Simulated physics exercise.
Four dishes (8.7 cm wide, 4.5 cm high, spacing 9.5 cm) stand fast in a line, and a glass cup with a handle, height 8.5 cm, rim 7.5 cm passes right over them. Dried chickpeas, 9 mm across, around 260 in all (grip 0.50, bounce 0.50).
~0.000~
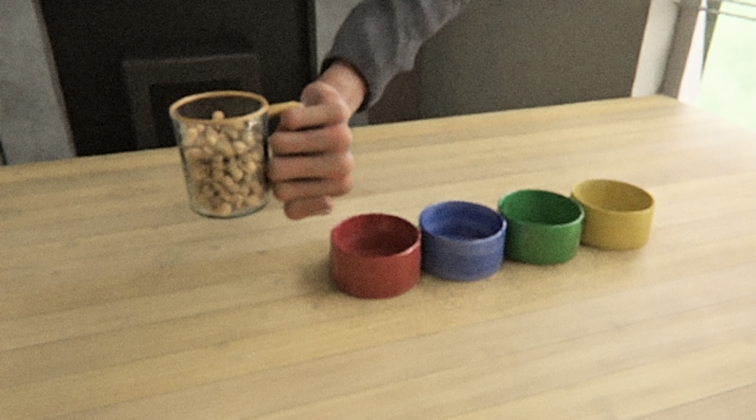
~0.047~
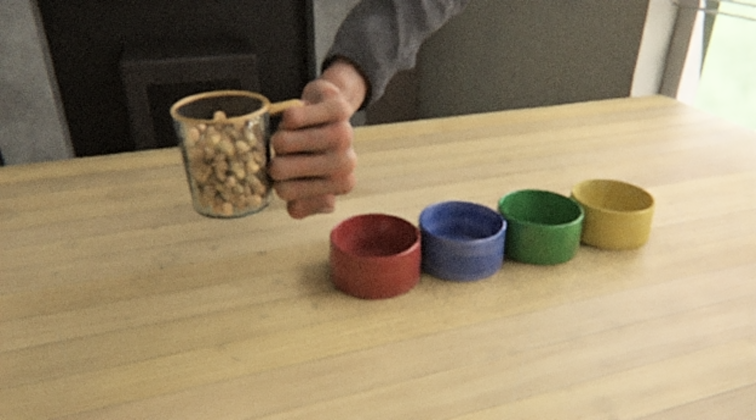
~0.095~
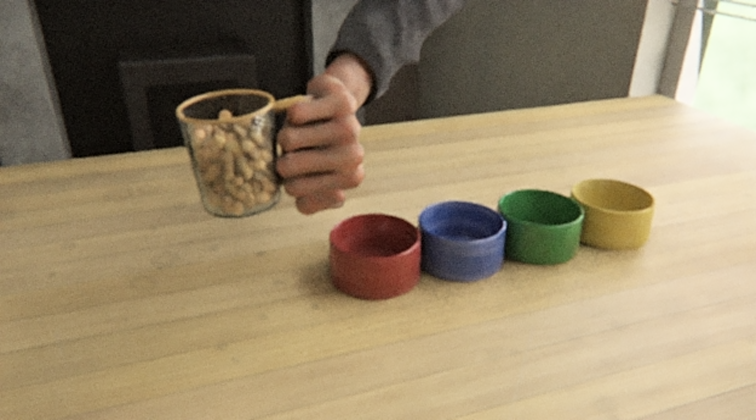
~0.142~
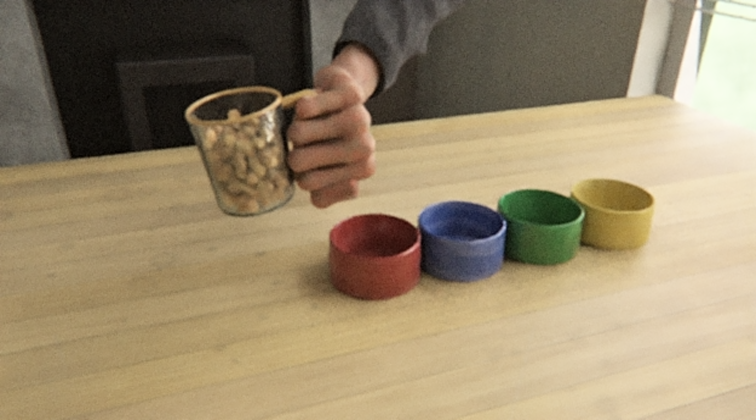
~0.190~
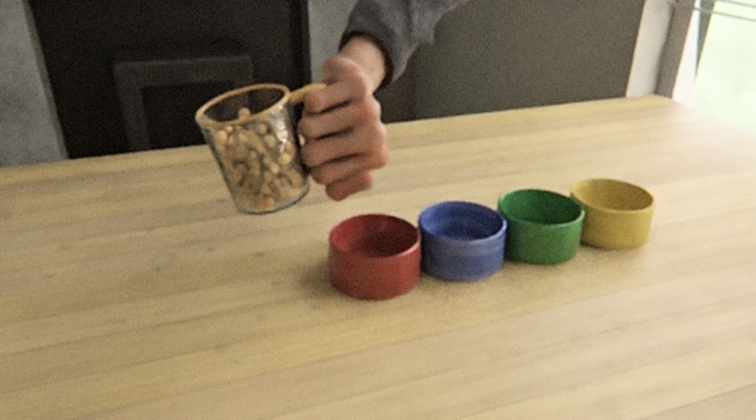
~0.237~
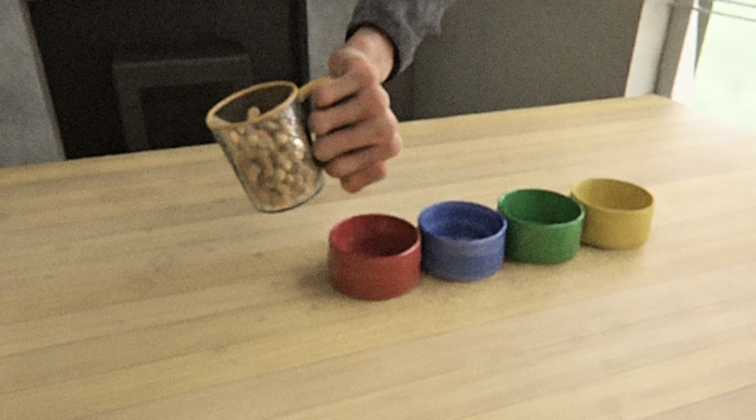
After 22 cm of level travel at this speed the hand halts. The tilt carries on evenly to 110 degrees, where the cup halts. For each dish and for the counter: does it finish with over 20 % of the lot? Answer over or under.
Red over, blue under, green under, yellow under, counter under.
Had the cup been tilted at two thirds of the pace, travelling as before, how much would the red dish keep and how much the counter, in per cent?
Red 100, counter 0.
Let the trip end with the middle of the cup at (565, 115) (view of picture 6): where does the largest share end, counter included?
The winner: Blue.
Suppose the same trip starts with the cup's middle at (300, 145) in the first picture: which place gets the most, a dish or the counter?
Most goes to: Blue.
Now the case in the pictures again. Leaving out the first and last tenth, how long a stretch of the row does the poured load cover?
Some 5 cm.
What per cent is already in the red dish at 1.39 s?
Near 40 per cent so far.
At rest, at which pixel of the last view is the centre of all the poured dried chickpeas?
At about (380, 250).
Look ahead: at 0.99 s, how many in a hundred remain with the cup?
Roughly 100 per cent.
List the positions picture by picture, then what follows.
The first picture shows cup at (225, 155), tilt 0 degrees, lip at (172, 112), moved 0.0 cm; middle of the pieces at (226, 162); red dish at (375, 235); blue dish at (462, 220); green dish at (540, 207); yellow dish at (613, 195).
The second picture shows cup at (227, 155), tilt 1 degrees, lip at (173, 112), moved 0.2 cm; middle of the pieces at (228, 162).
The third picture shows cup at (234, 154), tilt 4 degrees, lip at (178, 113), moved 0.9 cm; middle of the pieces at (236, 161).
The fourth picture shows cup at (246, 153), tilt 8 degrees, lip at (187, 116), moved 1.9 cm; middle of the pieces at (248, 159).
The fifth picture shows cup at (259, 151), tilt 13 degrees, lip at (198, 119), moved 3.0 cm; middle of the pieces at (261, 157).
The sixth picture shows cup at (271, 149), tilt 17 degrees, lip at (208, 122), moved 4.1 cm; middle of the pieces at (274, 155); red dish at (375, 235); blue dish at (461, 220); green dish at (540, 207); yellow dish at (612, 194). Its pace works out near 100 degrees a second; the hand travels 23 cm a second.
After 0.69 s, tilt 62 degrees; cup holds 100 %.
Then, at 0.99 s, tilt 91 degrees; cup holds 100 %.
Then, at 1.39 s, tilt 110 degrees; cup holds 55 %, red 40 %.
In the end, at 2.5 s, red 95 %, blue 0 %, green 0 %, yellow 0 %, counter 5 %.
